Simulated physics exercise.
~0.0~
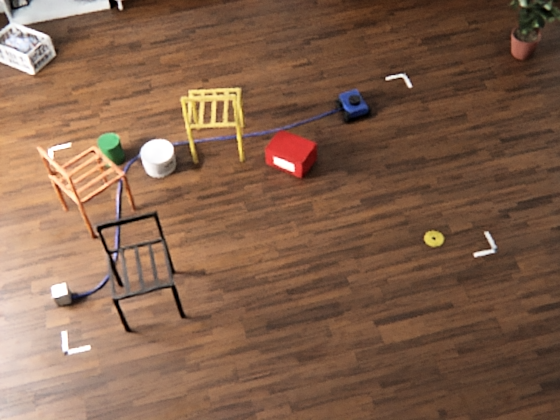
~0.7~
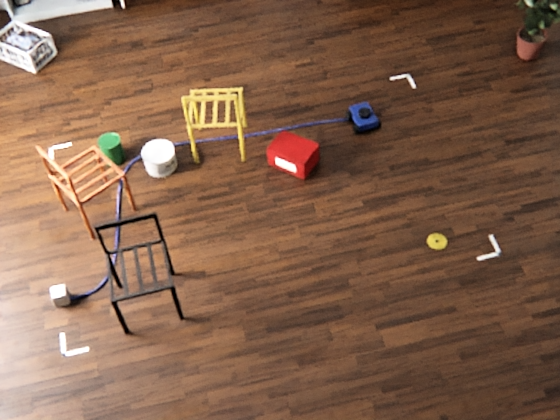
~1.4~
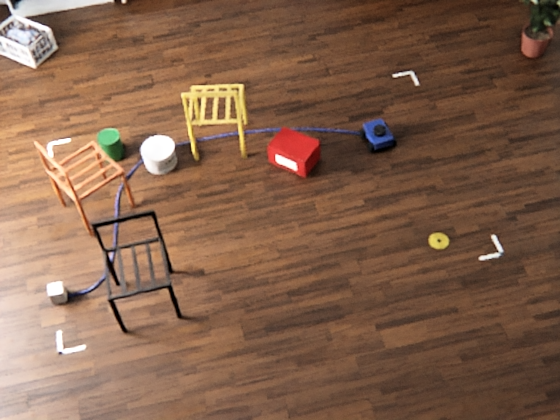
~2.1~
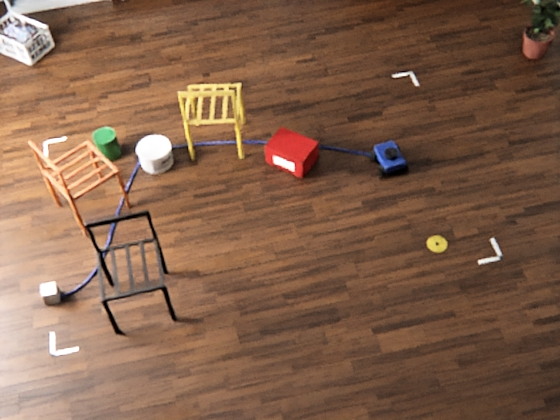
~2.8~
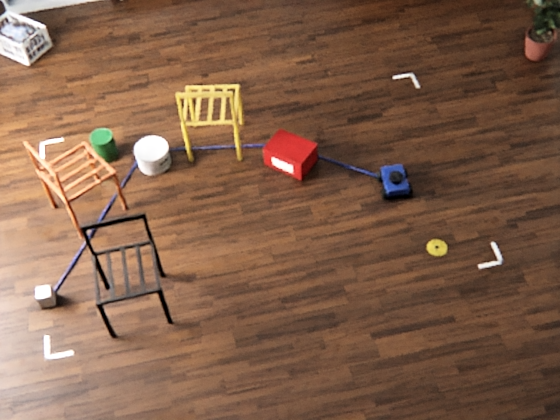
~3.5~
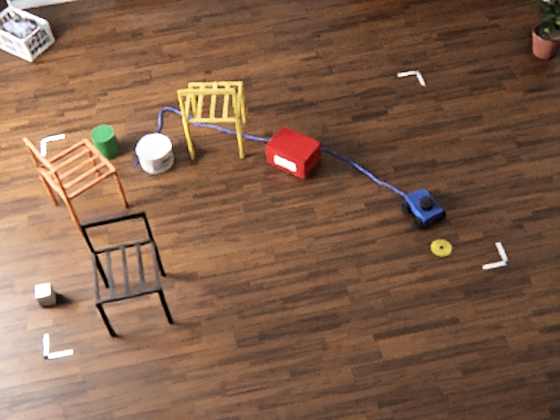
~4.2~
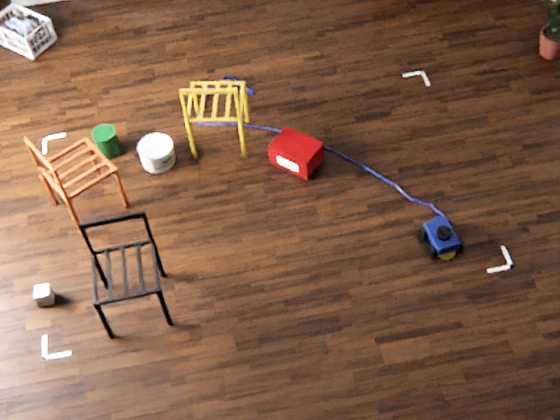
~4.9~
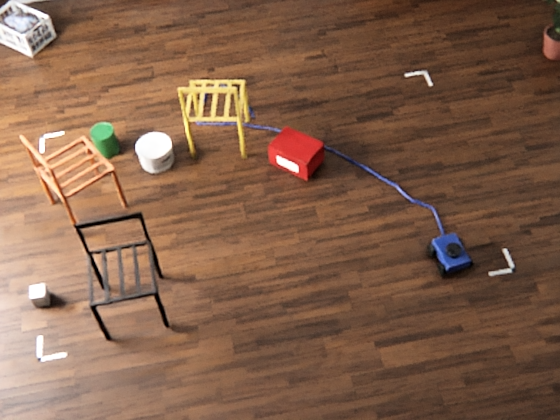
On a wooden floor set with chairs, buckets and a red carton, a small blue cart rolled right and downward, trailing a blue lead that pulled tight, came loose from a small white box, and slid along behind until the cart neared a corner mark.
